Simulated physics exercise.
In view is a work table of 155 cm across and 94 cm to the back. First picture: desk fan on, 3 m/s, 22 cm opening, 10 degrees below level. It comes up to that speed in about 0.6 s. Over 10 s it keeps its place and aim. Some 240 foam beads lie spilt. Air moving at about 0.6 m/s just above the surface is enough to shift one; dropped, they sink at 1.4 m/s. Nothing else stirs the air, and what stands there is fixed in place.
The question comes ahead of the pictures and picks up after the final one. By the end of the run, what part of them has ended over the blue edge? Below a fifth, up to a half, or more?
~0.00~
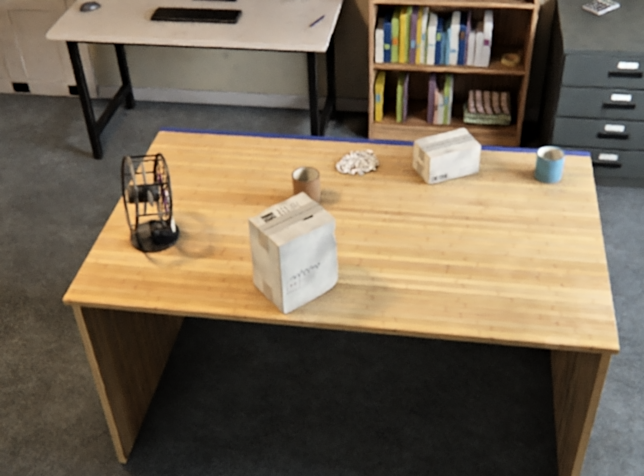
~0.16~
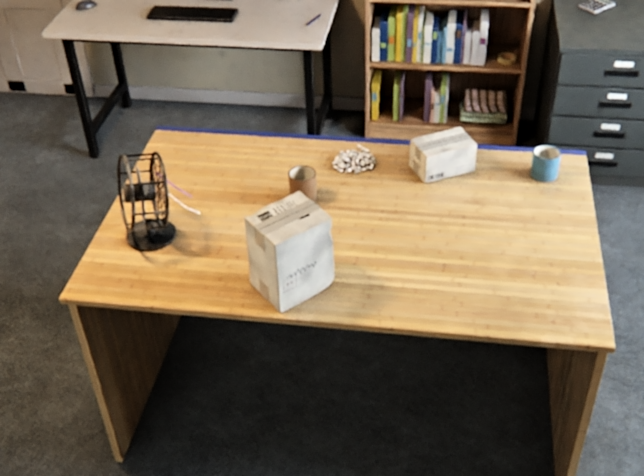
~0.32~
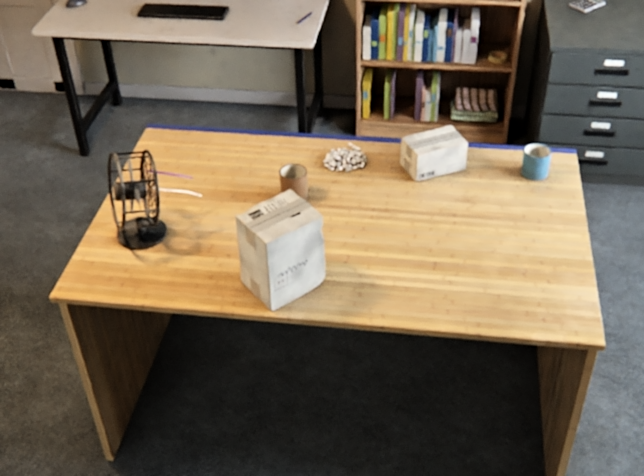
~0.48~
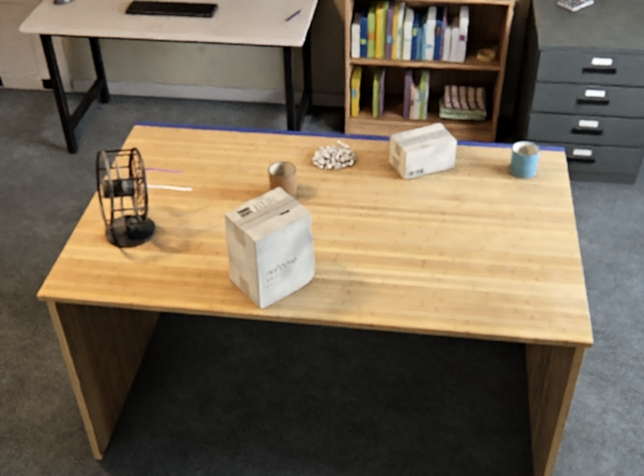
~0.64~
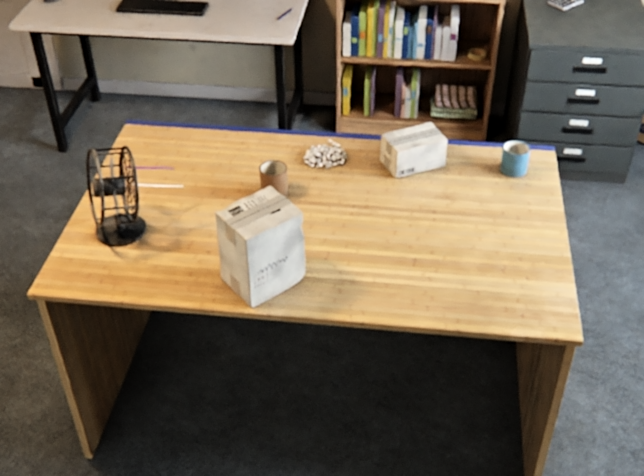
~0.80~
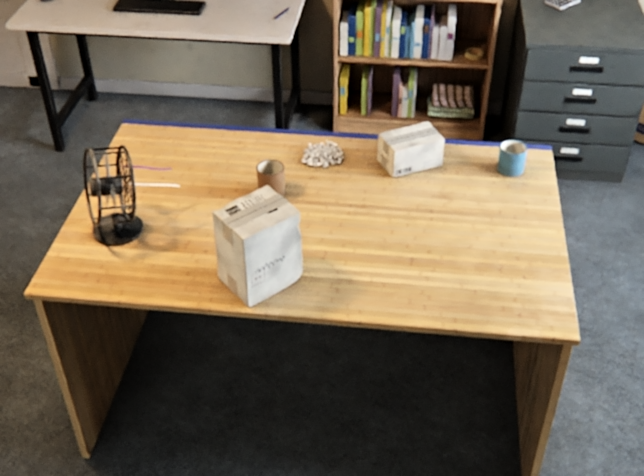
The portion outnumbers the rest.
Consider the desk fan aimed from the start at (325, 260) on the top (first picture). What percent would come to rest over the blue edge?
I'd expect close to 0 percent of them to end up there.
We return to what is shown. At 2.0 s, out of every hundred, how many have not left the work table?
Reading: About 30 %.
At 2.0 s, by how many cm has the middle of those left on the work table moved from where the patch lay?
Centre offset: Approx. 15 cm.
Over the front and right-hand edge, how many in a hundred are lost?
About 0 per cent at the front edge and 10 per cent at the right-hand edge.
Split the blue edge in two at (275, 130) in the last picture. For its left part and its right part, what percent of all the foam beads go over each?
Estimate: Left ~ 0 %; right ~ 90 %.
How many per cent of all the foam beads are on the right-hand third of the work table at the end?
Roughly 0 in a hundred.
After 2.0 s, 73 % are over the blue edge; the middle of those still in play is near (300, 173); 66 % have settled or left.
After 3.2 s, 88 % are over the blue edge; 94 % have settled or left.
After 5.5 s, 89 % are over the blue edge; 100 % have settled or left.
After 10.0 s, at the end, 89 % are over the blue edge.
